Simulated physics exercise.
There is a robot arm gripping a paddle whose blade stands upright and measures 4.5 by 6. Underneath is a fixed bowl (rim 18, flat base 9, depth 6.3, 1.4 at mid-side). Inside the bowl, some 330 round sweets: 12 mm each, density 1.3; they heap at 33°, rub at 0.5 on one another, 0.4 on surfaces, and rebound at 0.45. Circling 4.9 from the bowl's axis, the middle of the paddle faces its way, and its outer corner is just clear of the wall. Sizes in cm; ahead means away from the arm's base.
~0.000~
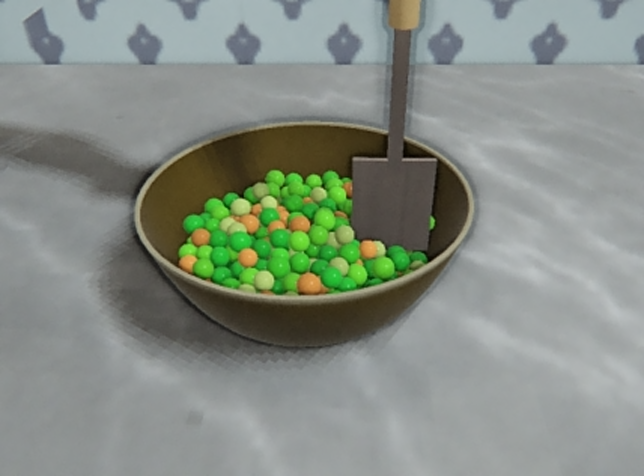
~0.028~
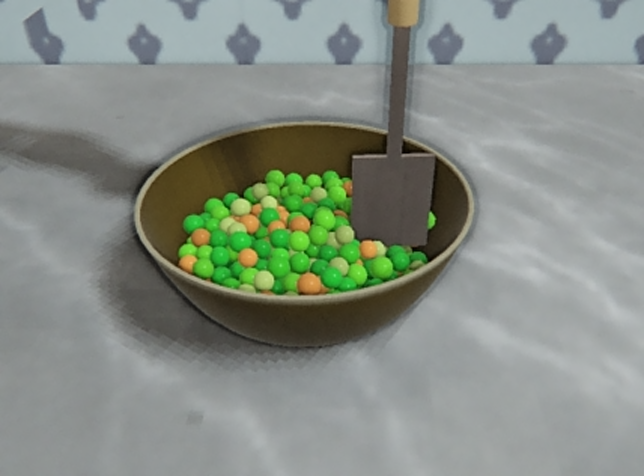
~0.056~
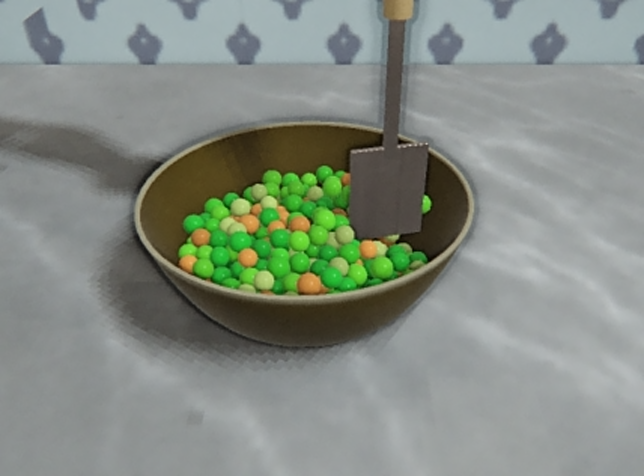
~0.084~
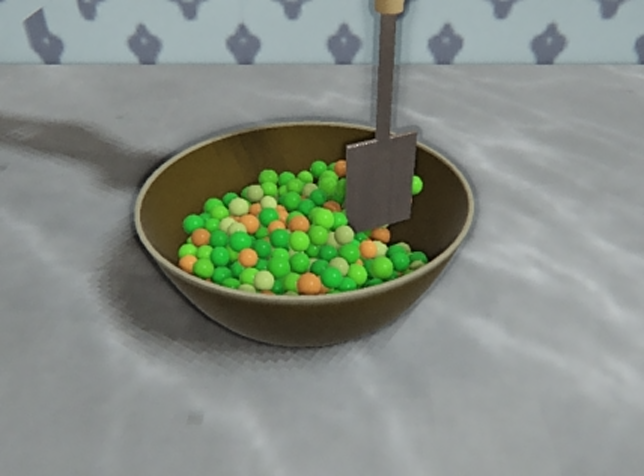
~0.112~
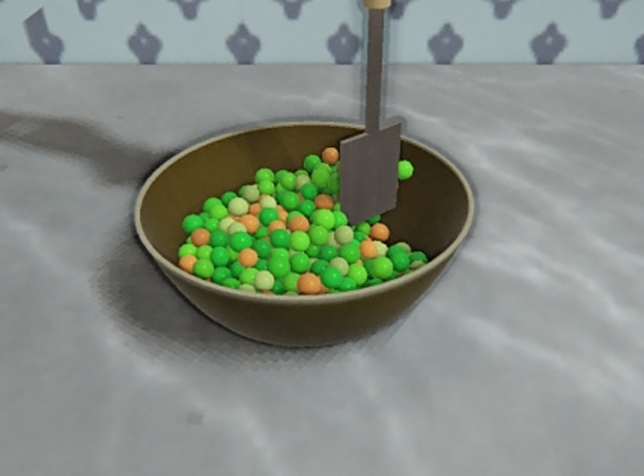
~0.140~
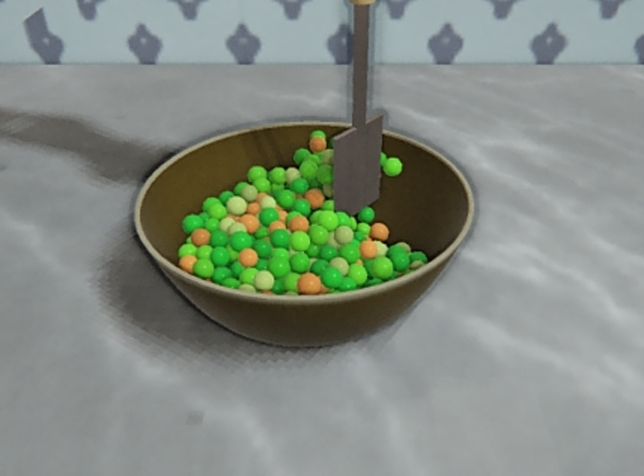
Upright metal paddle sweeping from the right toward the back of a brown bowl, pushing green and orange balls into a higher heap.
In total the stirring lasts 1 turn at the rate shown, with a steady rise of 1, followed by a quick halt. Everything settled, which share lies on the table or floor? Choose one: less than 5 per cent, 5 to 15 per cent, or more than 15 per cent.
The share is 5 to 15 per cent.
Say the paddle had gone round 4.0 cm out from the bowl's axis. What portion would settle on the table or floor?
That would give close to 5 per cent.
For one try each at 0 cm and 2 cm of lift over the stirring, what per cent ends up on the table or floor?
Estimates: 10 % then 10 %.
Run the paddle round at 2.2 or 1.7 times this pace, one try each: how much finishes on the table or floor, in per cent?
Estimates in order: Near 25 % and near 20 %.
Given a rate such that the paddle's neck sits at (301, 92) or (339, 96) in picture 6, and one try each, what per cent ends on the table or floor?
First try: About 25 %; second try: About 15 %.
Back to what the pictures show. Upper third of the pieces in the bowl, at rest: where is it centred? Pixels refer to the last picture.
The centre is near pixel (361, 202).
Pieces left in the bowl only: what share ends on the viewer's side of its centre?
Close to 35 in a hundred.
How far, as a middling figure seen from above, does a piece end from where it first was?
About 5 centimetres.
After 0.42 s, 172° round, highest piece 8 above the table; 326 in the bowl, 3 on the table or floor, 1 in flight or on the tool.
After 0.69 s, 291° round, highest piece 9 above the table; 311 in the bowl, 14 on the table or floor, 5 in flight or on the tool.
After 1.03 s, 0° round, highest piece 7 above the table; 305 in the bowl, 25 on the table or floor.
After 1.73 s, 0° round, highest piece 6 above the table; 304 in the bowl, 26 on the table or floor.
In the end, 304 in the bowl, 26 on the table or floor. That is 8 % on the table or floor.
